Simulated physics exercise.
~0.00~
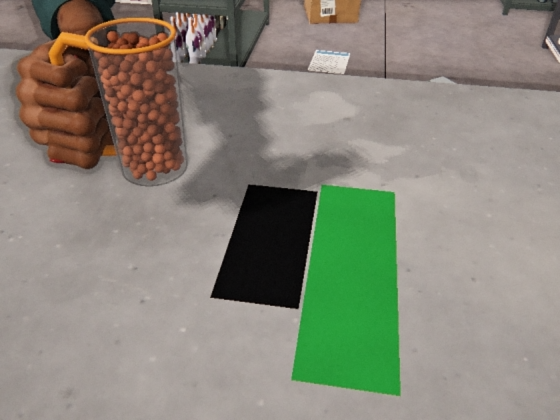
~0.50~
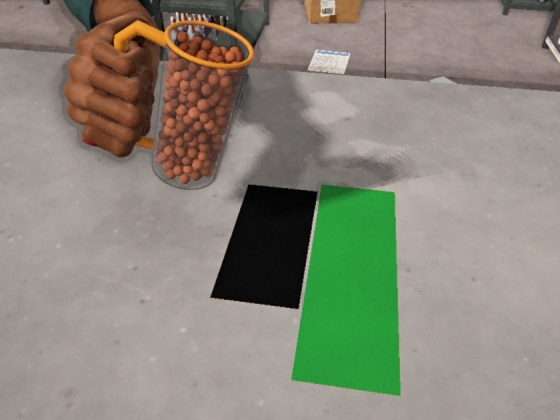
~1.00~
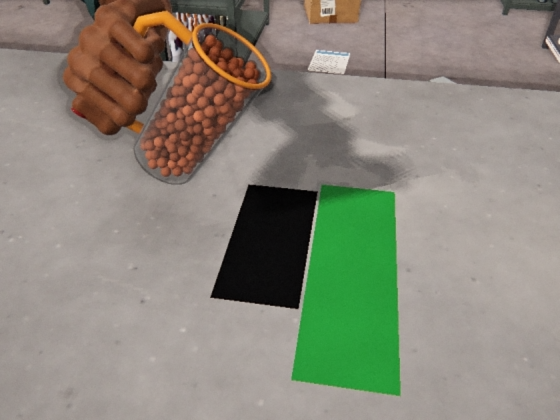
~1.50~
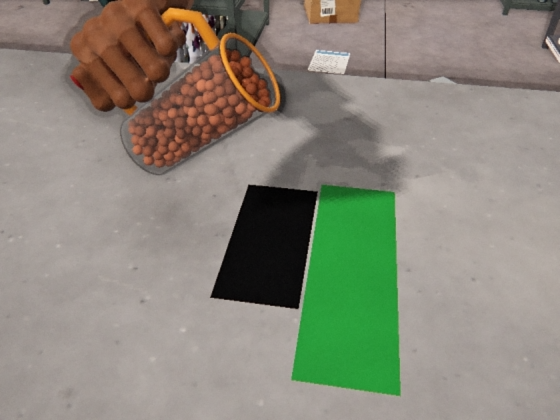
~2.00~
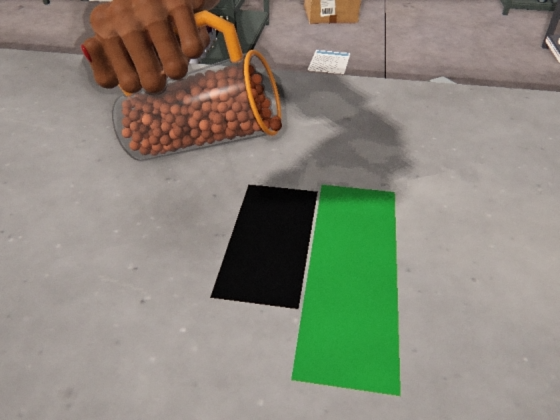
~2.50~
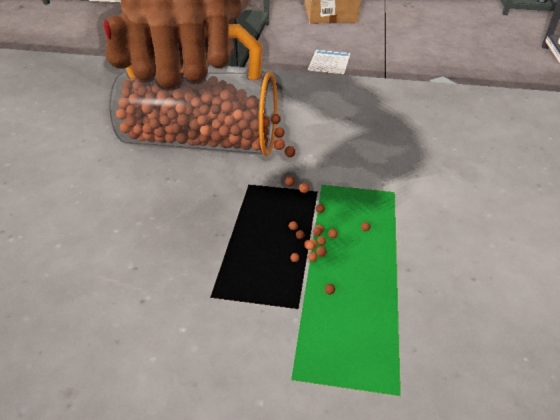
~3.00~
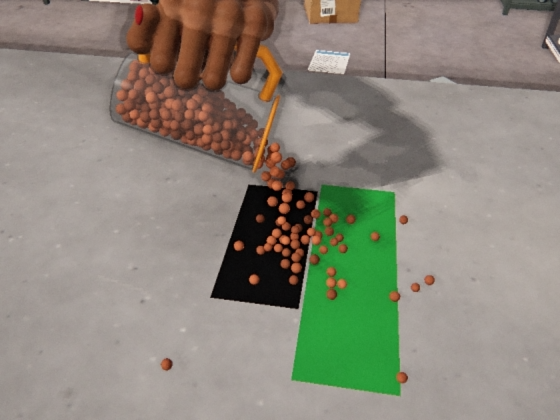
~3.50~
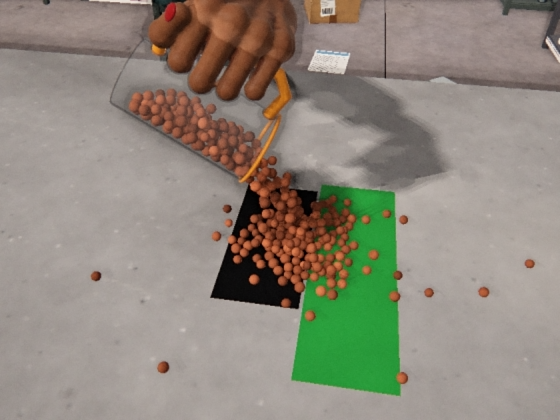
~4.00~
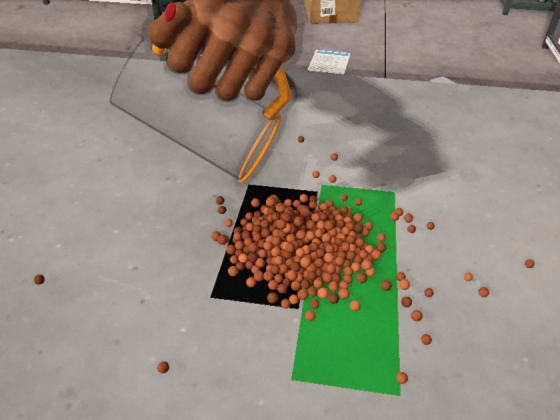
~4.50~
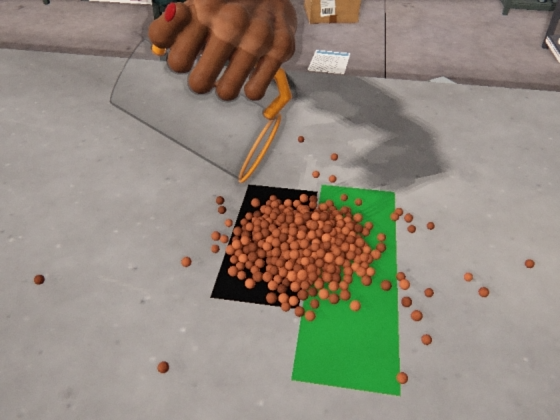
The clip shows a brown hand moving a clear cup of clay pellets right and tipping it over black and green mats on a grey table, pouring until the cup is empty, with the pellets heaped across both mats and a few scattered around them.
